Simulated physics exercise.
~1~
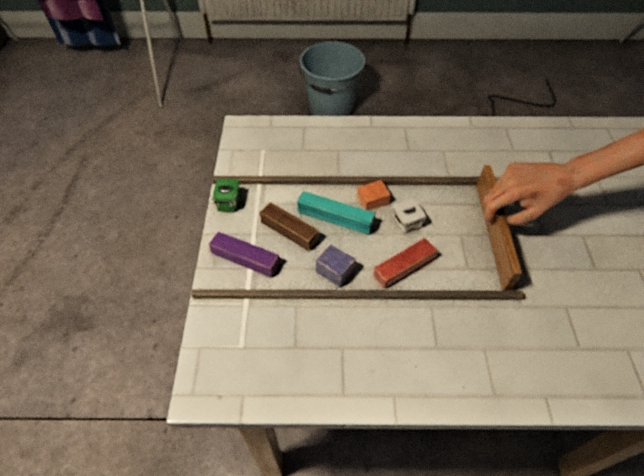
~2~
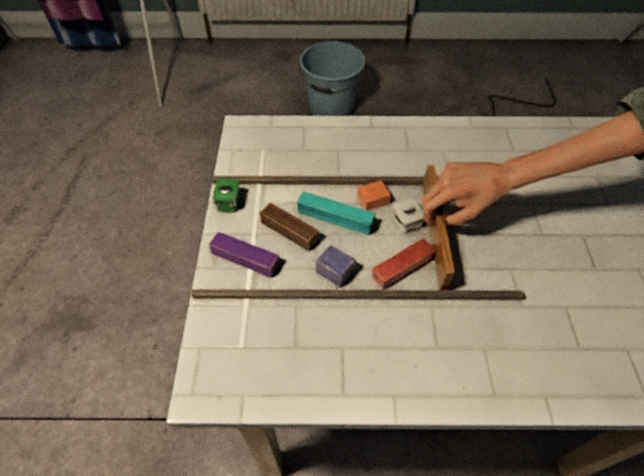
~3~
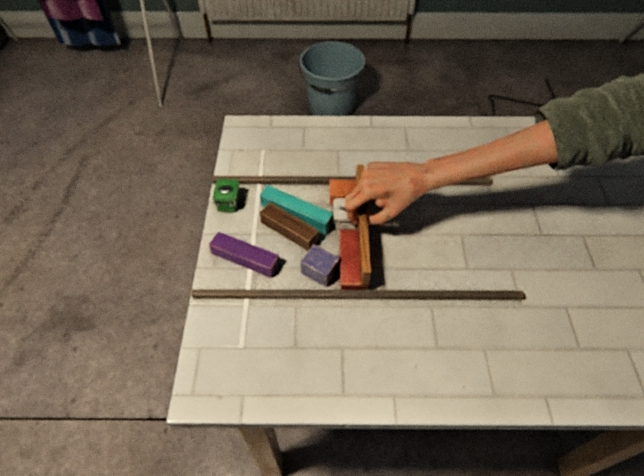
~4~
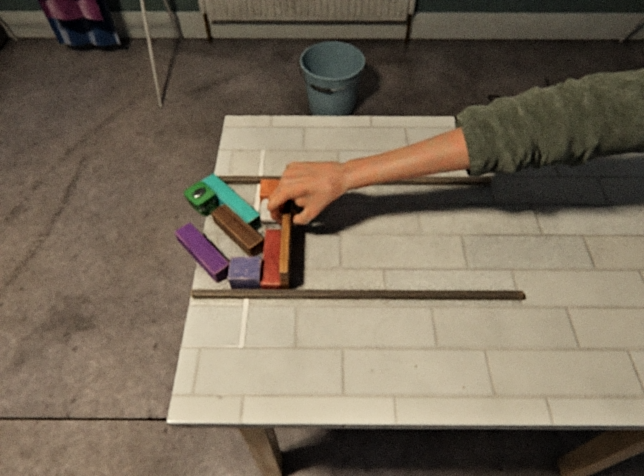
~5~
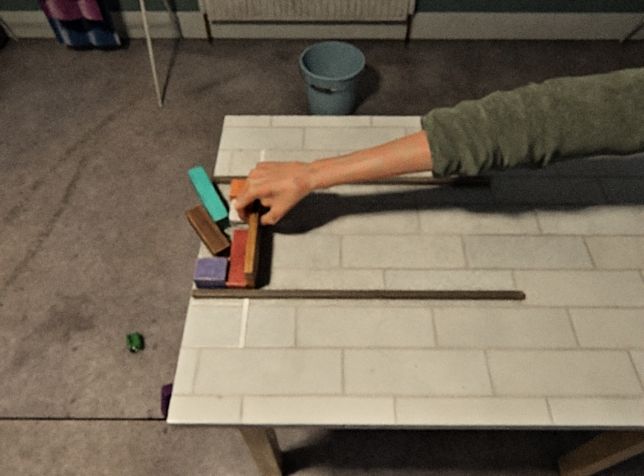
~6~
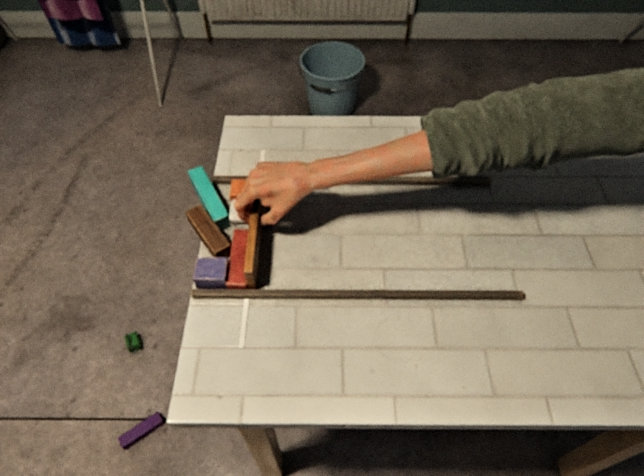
The clip opens on a tiled tabletop where colourful blocks, long and short, lie at various angles between two thin rails, with a hand holding a wooden board at the right. The hand slides the board left, reaching the red bar and the white block first. It keeps pushing, bunching the pieces together and driving the group towards the table's left edge. The green block and the purple stick go over the edge and drop to the carpet. The board stops near the white tape, with the teal and brown sticks jutting past the edge but staying on the table.
